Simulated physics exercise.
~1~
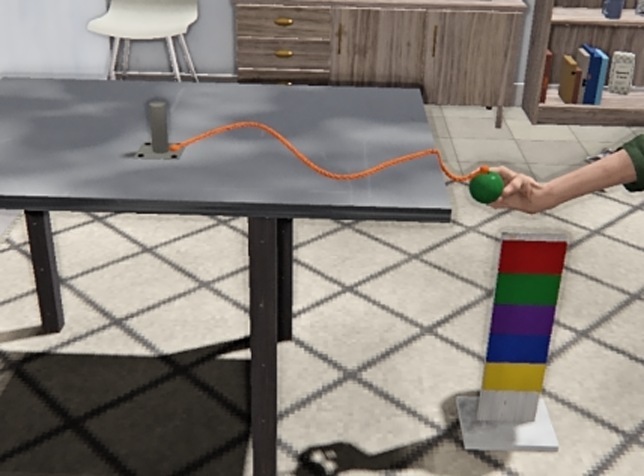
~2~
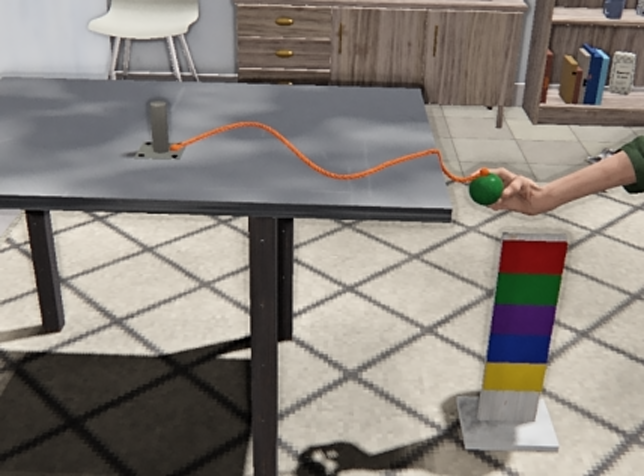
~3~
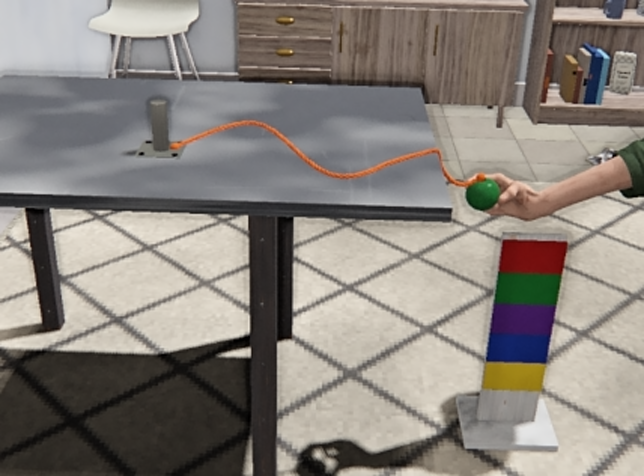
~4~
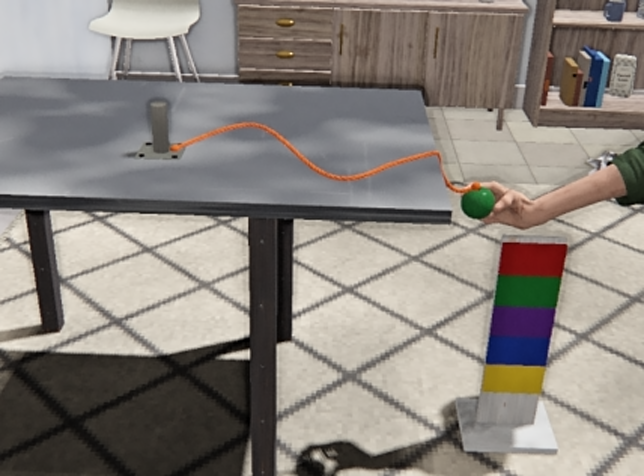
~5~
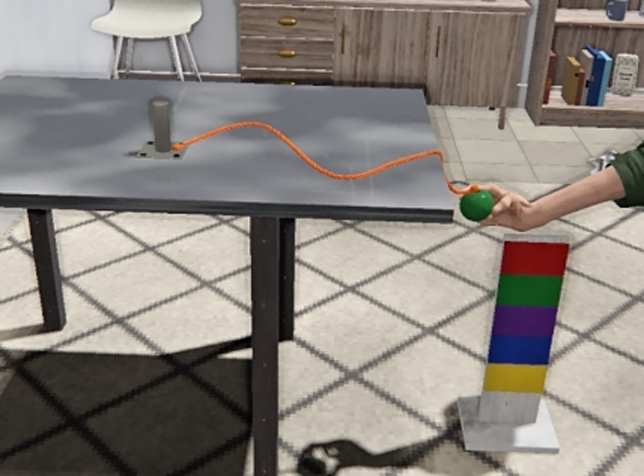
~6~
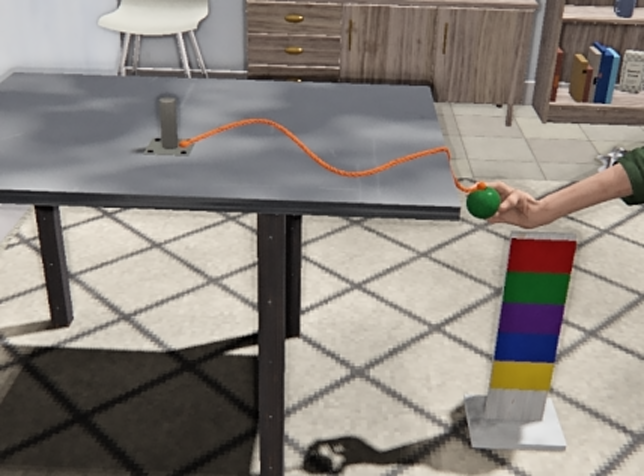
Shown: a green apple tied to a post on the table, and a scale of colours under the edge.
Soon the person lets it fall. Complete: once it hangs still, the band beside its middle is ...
... Blue.
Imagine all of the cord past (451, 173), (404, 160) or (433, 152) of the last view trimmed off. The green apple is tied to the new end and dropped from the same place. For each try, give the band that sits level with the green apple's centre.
Purple; red; green.
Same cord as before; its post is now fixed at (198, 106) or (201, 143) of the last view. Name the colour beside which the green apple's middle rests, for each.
First try: Blue; second try: Yellow.
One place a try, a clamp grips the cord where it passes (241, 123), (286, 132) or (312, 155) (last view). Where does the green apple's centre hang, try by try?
Results: (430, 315); (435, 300); (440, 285).
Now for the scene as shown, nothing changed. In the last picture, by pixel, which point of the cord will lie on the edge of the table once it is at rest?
It's the bit near (333, 170).
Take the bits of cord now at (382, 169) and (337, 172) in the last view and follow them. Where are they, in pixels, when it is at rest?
About (441, 200), and the other about (446, 157).
Soon after, apple near (468, 306); level with purple.
Then, apple near (413, 337); level with blue.
Further on, apple near (432, 340); level with blue.
At rest, apple near (425, 342); level with blue. At blue.
